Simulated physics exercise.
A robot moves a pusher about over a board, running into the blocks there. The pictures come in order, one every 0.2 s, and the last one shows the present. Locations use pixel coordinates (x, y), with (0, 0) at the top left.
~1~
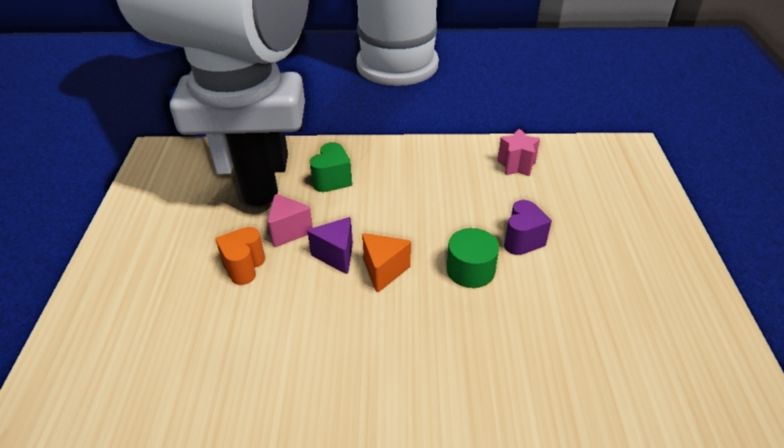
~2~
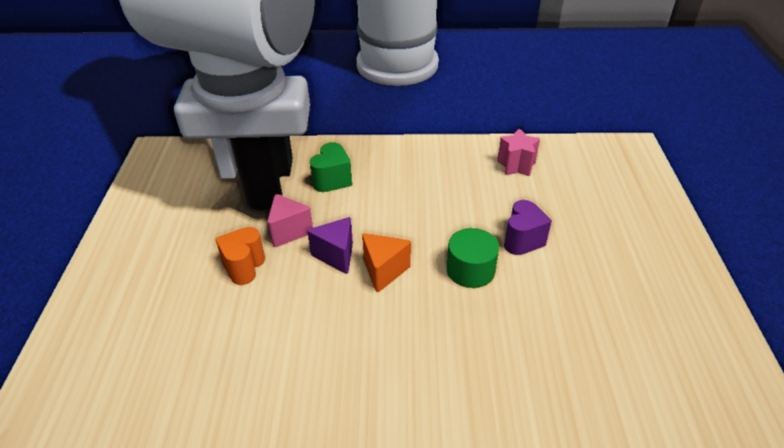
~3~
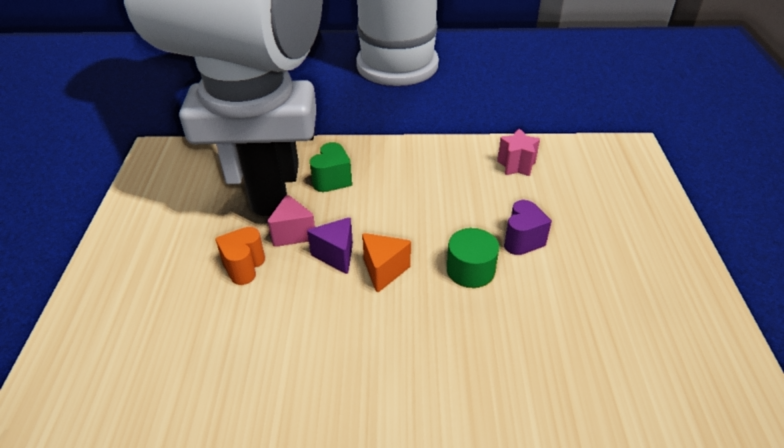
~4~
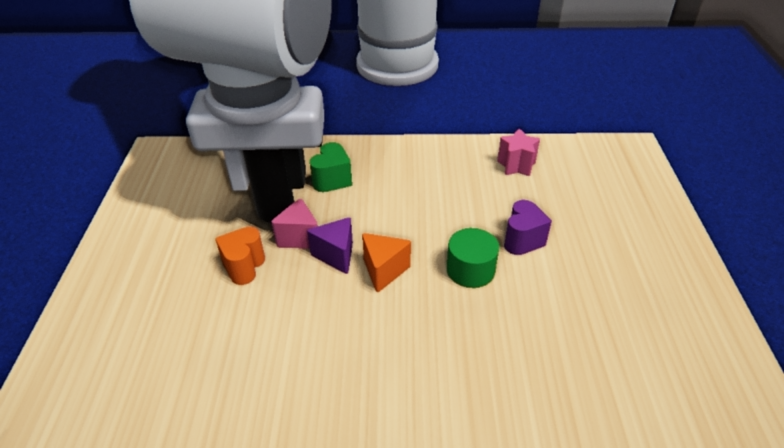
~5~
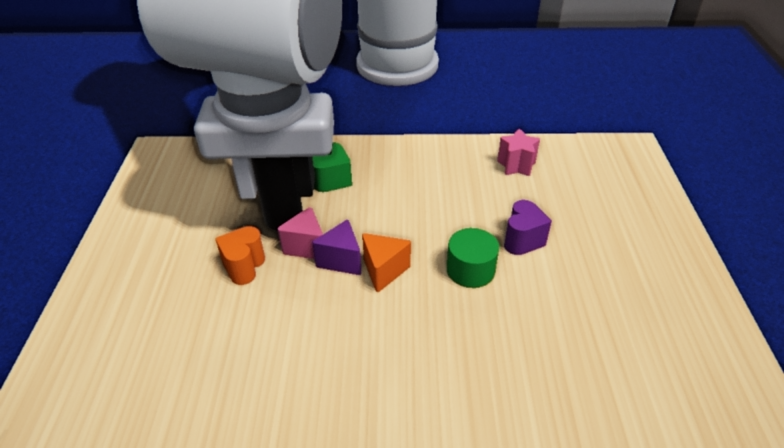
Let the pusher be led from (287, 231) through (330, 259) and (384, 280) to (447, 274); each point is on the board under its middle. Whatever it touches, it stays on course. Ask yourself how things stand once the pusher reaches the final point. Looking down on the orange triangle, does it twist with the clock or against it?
From above, it turns counterclockwise.
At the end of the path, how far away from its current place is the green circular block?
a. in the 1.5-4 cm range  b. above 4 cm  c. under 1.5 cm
My answer is option a.
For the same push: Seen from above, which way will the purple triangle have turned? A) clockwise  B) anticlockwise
A - clockwise.
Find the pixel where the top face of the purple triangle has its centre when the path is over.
I'd place it at (391, 284), taking the centre of its top.
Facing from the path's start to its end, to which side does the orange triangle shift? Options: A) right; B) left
I choose B.
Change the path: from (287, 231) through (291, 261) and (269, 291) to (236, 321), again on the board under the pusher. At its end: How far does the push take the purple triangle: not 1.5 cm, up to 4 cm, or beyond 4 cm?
That block covers between 1.5 and 4 cm.
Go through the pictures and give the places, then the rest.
Lower end of the pusher (260, 194), tops of blocks, pink triangle (285, 207), purple triangle (334, 231), orange triangle (383, 247), green circular block (474, 245), in the first frame.
Pusher (264, 199), blocks as before, in the second frame.
Pusher (270, 204), pink triangle (290, 210), in the third frame.
Pusher (276, 210), pink triangle (296, 214), in the fourth frame.
Pusher (284, 218), pink triangle (303, 223), purple triangle (340, 237), orange triangle (383, 247), green circular block (474, 245), in the fifth frame.
The first path, step by step. One third of the way, pusher (328, 246); pink triangle (322, 261), turned 35° clockwise; purple triangle (354, 260), turned 30° anticlockwise; orange triangle (390, 247).
Two thirds of the way, pusher (385, 267); pink triangle (329, 272), turned 65° clockwise; purple triangle (388, 283), turned 40° clockwise; orange triangle (421, 247).
At the end, pusher (448, 261); pink triangle (329, 272), turned 65° clockwise; purple triangle (391, 284), turned 50° clockwise; orange triangle (462, 225), turned 35° anticlockwise; green circular block (502, 238).
